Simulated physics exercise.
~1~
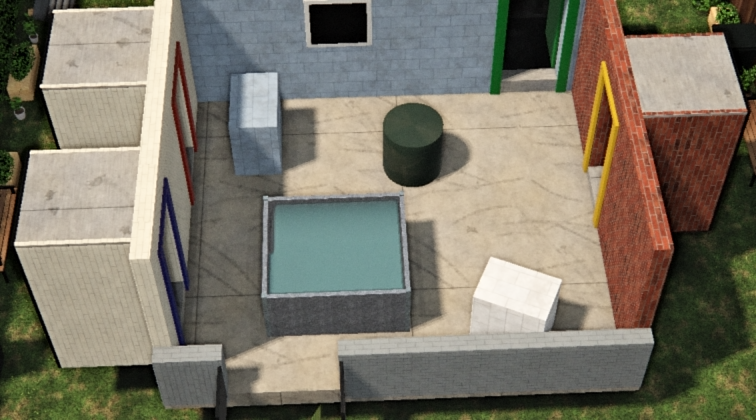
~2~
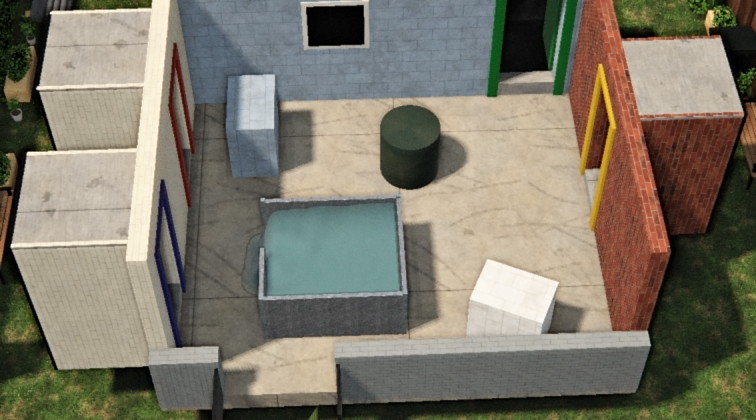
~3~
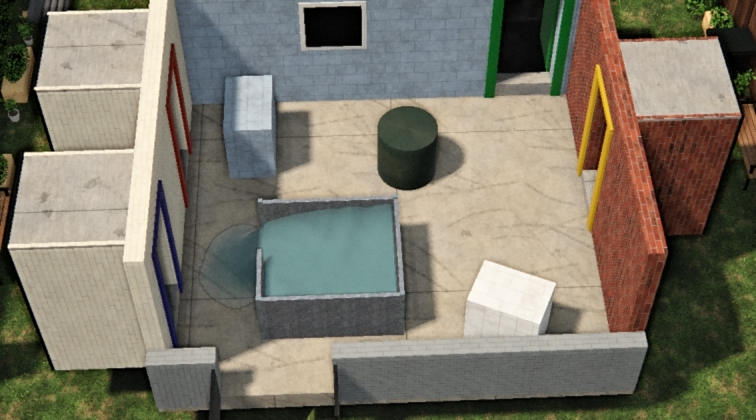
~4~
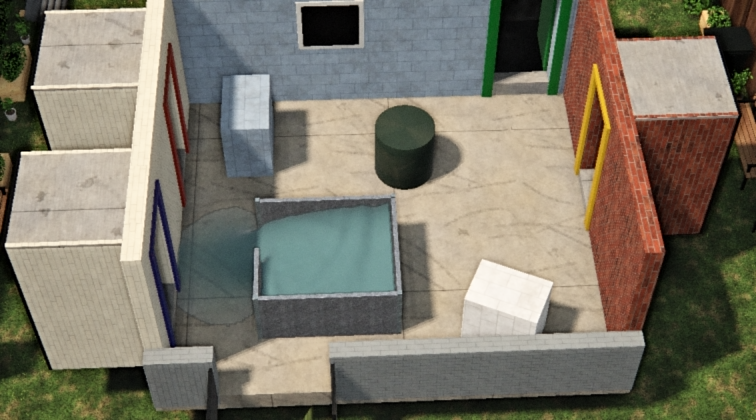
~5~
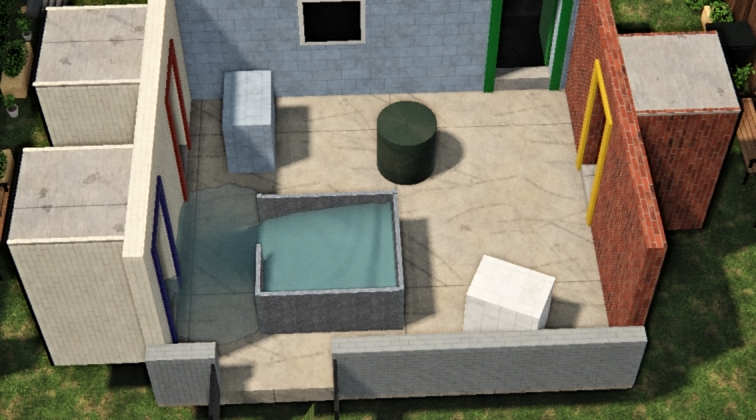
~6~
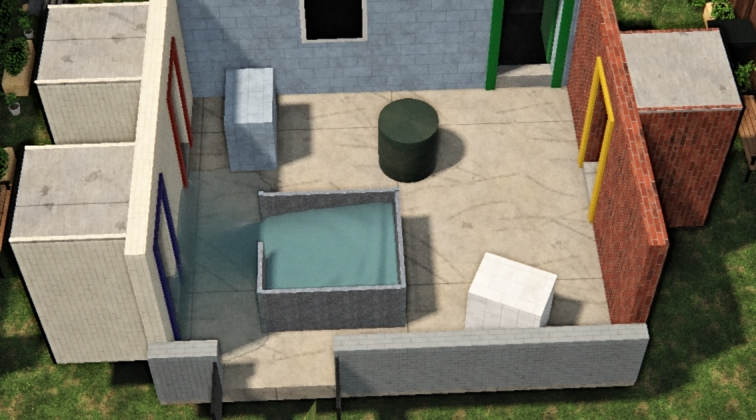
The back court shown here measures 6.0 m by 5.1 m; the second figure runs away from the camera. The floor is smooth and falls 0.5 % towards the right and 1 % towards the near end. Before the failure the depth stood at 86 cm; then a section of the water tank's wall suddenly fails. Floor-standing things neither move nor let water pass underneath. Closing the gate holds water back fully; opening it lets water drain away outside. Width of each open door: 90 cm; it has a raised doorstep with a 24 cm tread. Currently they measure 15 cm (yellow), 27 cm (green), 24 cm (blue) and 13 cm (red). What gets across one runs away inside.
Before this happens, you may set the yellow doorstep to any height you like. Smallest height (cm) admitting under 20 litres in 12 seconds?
Roughly 8 cm.
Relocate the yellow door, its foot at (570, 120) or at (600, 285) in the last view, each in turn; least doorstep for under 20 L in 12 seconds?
In turn: About 10.5 cm, about 8.0 cm.
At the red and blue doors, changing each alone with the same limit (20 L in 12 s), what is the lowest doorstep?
You'd want about 22 centimetres at red and about 29 centimetres at blue.
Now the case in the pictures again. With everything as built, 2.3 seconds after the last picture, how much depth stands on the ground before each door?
Yellow door 0 cm, green door 0 cm, blue door 20 cm, red door 14 cm.
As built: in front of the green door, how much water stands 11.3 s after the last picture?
The depth there is around 9.0 cm.
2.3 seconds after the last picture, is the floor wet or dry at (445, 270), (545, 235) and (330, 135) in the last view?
One by one: Clear, clear, drenched.
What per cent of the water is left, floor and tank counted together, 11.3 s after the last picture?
Around 76 percent is still there.
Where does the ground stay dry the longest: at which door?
Coming last is the yellow one.
Then, 0.7 s after the last picture water covers 20 % of the floor, deepest (54 cm) near (197, 255); it has not reached the yellow door.
Then, 2.3 s after the last picture water covers 50 % of the floor, deepest (36 cm) near (226, 141); it has not reached the yellow door.
Then, 11.3 s after the last picture water covers 95 % of the floor, deepest (13 cm) near (593, 241); 9 cm at the yellow door, 0 litres in over its 15 cm doorstep.
At the yellow door as built, the water peaked near 12 cm, 7.9 s after the last picture.
Run again over the same 12 s with other heights there, 36 litres in over 6.5 cm, 12 litres over 9 cm. The limit of 20 litres is kept from about 8 cm up.
